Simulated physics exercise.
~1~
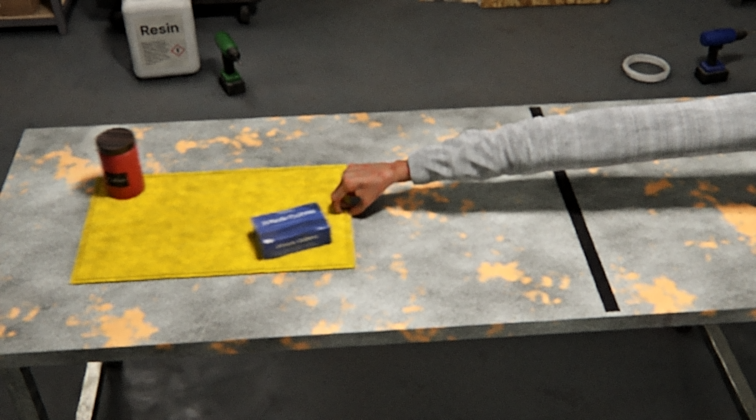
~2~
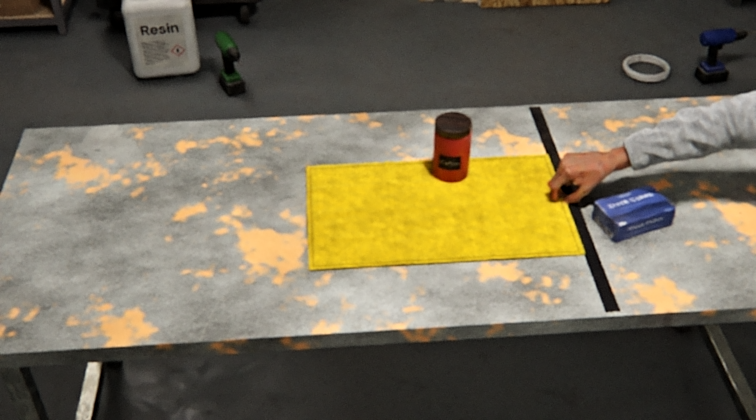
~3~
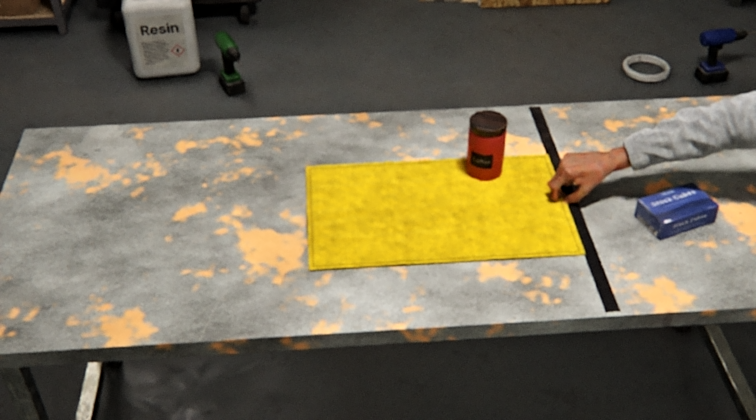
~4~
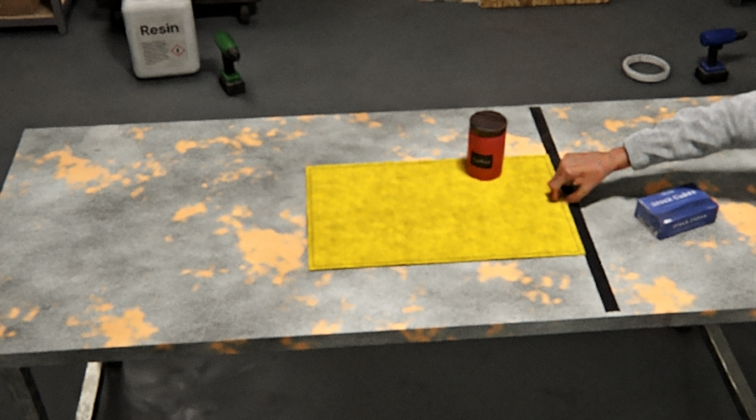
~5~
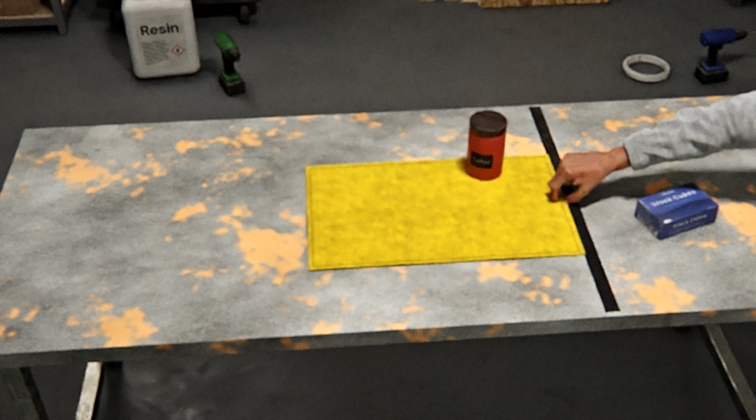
In a workshop, a grey workbench with orange patches is seen from slightly above by a still camera, with a white resin container and drills behind it. A yellow cloth lies on the left of the bench, carrying a red jar with a dark lid at its back left corner and a blue packet near its right edge. A hand in a grey sleeve pulls the cloth right until its edge reaches a black strip of tape. The packet slides off the front edge and past the tape, while the jar slides along the cloth. Finally everything rests, the packet on bare bench and the jar upright on the cloth.
